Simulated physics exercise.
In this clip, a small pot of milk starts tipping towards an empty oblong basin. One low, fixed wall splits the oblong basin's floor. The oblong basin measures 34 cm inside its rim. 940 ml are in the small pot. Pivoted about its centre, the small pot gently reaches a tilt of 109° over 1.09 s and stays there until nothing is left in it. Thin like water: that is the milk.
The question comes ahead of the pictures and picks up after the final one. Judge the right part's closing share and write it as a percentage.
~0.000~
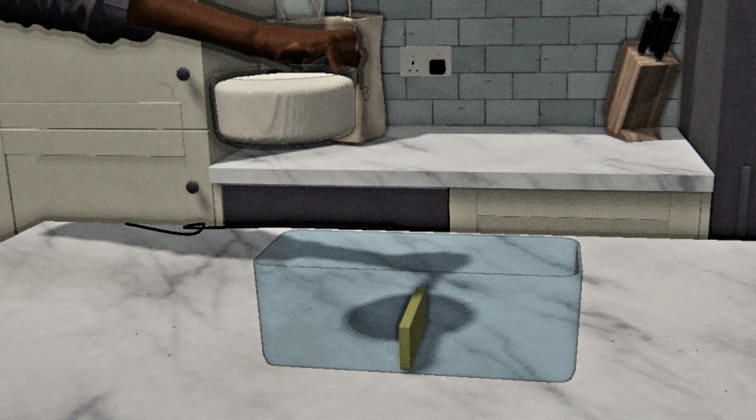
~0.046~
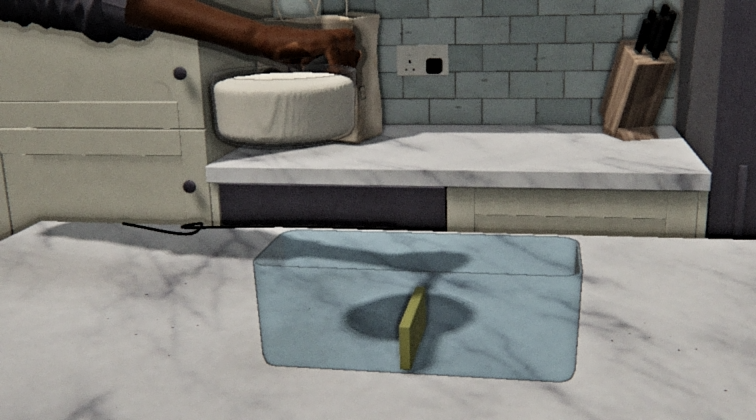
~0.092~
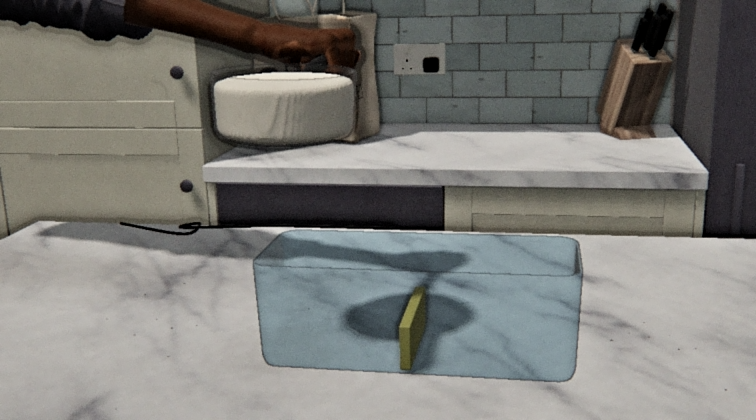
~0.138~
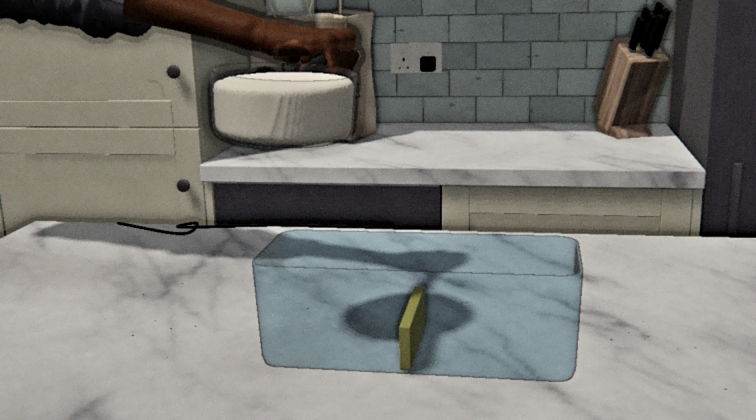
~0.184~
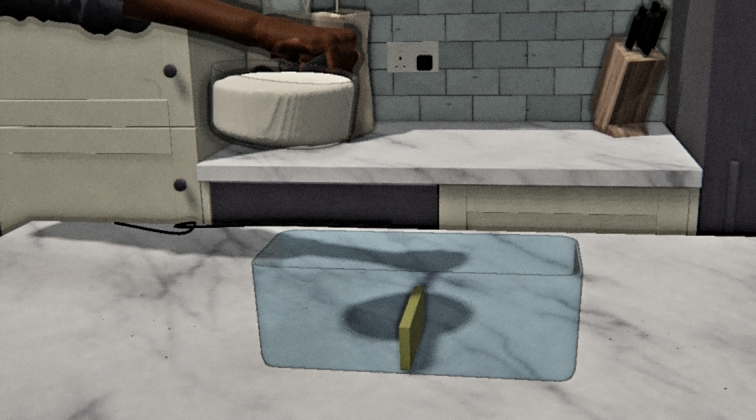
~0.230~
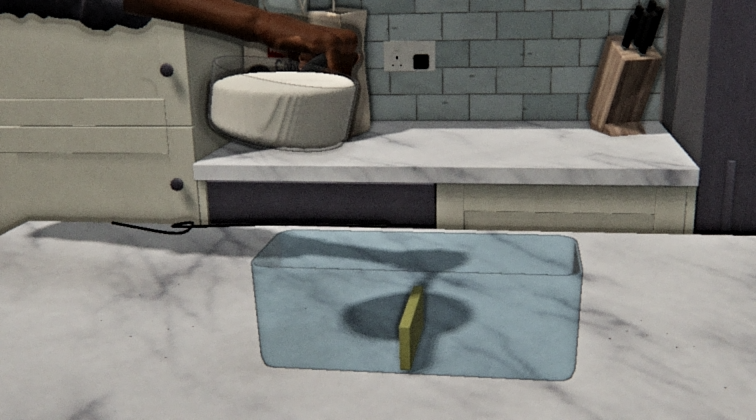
I would judge it at 61 per cent.
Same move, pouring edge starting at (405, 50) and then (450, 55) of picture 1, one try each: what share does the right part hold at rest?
Some 85 and 90 per cent, in that order.
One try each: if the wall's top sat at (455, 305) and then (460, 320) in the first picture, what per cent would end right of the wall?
10 % and 20 %.
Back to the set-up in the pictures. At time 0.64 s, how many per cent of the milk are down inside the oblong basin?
Roughly 16 per cent.
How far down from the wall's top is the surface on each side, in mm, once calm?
Some 32 mm on the left and 22 mm on the right.
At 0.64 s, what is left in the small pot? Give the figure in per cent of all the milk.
46 %.
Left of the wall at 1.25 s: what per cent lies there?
Reading: Approx. 38 per cent.
After 0.64 s the tilt is 69° and 45 per cent is still to pour, 3 is left of the wall and 13 right of it.
After 0.94 s the tilt is 104° and 6 per cent is still to pour, 25 is left of the wall and 60 right of it.
After 1.25 s the tilt is 109° and 0 per cent is still to pour, 38 is left of the wall and 61 right of it.
After 1.59 s the tilt is 109° and 0 per cent is still to pour, 38 is left of the wall and 61 right of it.
In the end 38 per cent lies left of the wall, 61 right of it and 1 outside.
